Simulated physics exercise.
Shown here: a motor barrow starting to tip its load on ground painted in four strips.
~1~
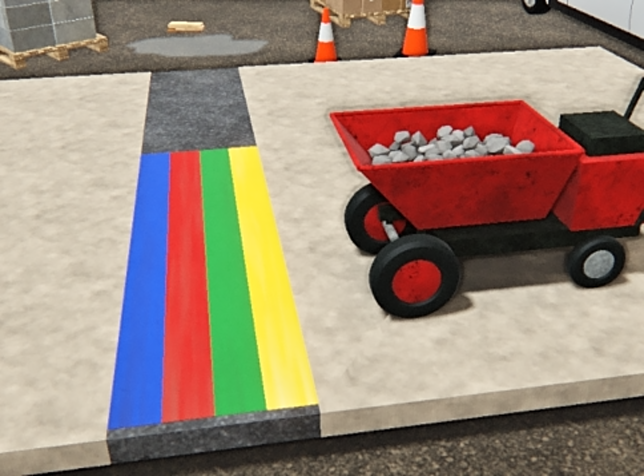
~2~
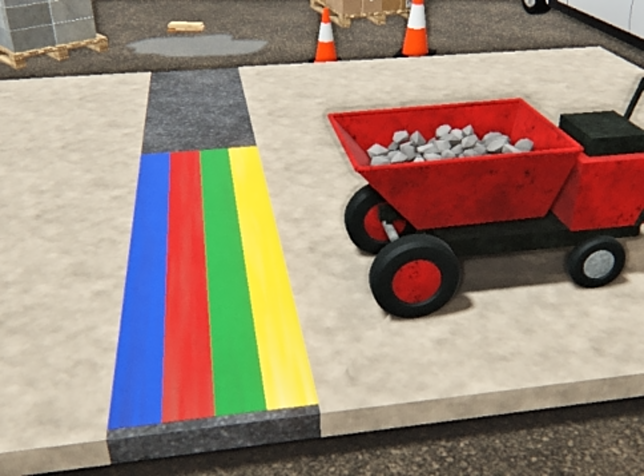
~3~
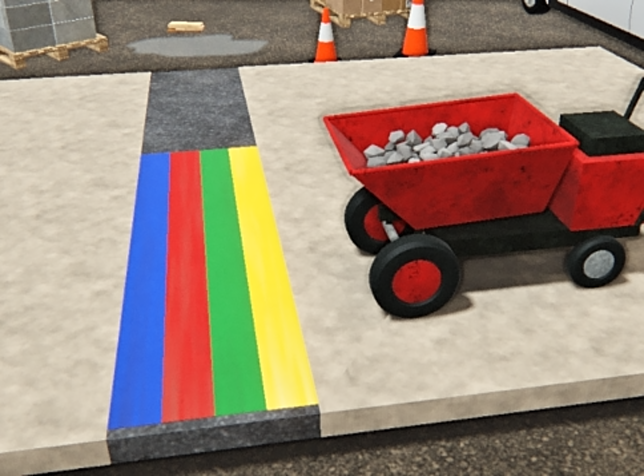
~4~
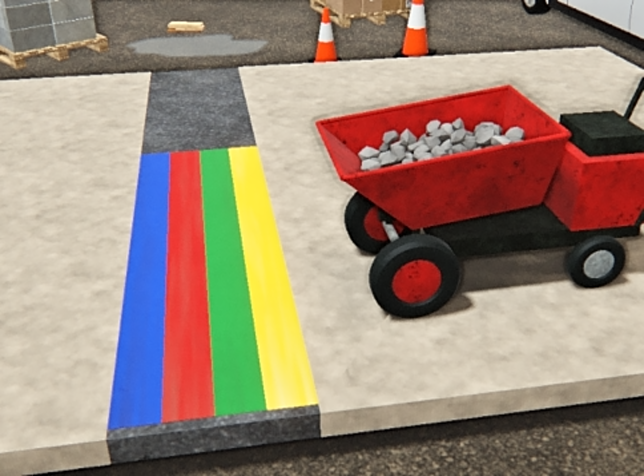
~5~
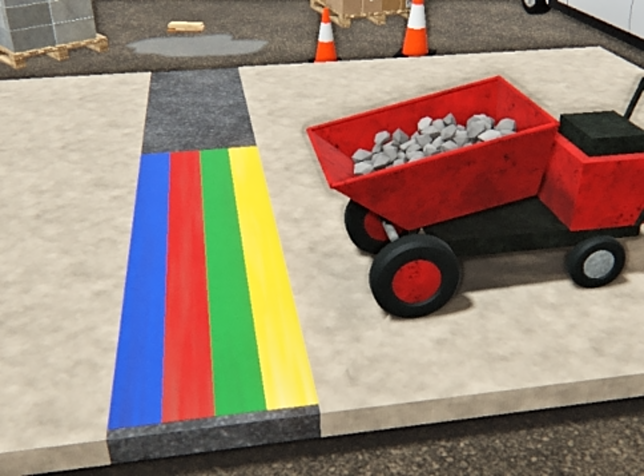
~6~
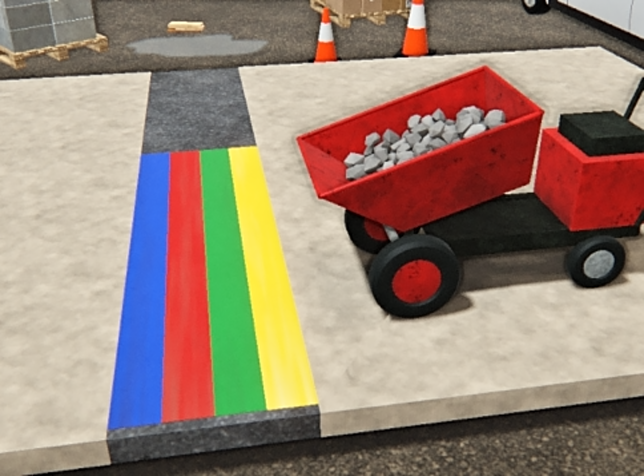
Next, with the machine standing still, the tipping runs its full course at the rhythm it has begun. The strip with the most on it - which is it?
That is the green strip.
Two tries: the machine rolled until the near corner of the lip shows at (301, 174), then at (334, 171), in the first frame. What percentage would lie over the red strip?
I'd expect close to 30 per cent and then close to 30 per cent.
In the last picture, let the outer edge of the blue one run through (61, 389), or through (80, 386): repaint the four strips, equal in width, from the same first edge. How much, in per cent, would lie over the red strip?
20 and 20 percent, roughly.
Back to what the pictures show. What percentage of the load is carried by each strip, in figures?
So the yellow strip ends with 10 %, the green strip with 30 %, the red strip with 20 % and the blue strip with 10 %.
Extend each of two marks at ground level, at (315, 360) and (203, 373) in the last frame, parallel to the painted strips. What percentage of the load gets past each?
I'd say some 70 in a hundred, and after that 30 in a hundred.
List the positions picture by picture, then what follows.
Lip of the skip at (360, 169), level; top of the load at (458, 153), broken stones; yellow strip at (284, 358); green strip at (236, 364); red strip at (188, 369); blue strip at (138, 375), in the first picture.
Lip of the skip at (358, 170), level; top of the load at (456, 152), in the second picture.
Lip of the skip at (352, 173), tipped barely; top of the load at (477, 150), in the third picture.
Lip of the skip at (343, 179), tipped a little; top of the load at (471, 146), in the fourth picture.
Lip of the skip at (332, 187), tipped a little; top of the load at (482, 145), in the fifth picture.
Lip of the skip at (321, 197), tipped clearly; top of the load at (471, 139); yellow strip at (284, 358); green strip at (236, 364); red strip at (188, 369); blue strip at (138, 375), in the sixth picture.
Soon, skip tipped steeply; all in the skip.
A while on, skip tipped right over; about two thirds in the skip; a small part over the yellow strip; about a quarter over the green strip; a stray few over the red strip.
Towards the end, skip tipped right over; about a quarter in the skip; a small part over the yellow strip; about a third over the green strip; about a quarter over the red strip; a small part over the blue strip; a stray few off the paint.
Finally, skip tipped right over; about a quarter in the skip; a small part over the yellow strip; about a third over the green strip; about a quarter over the red strip; a small part over the blue strip; a stray few off the paint.
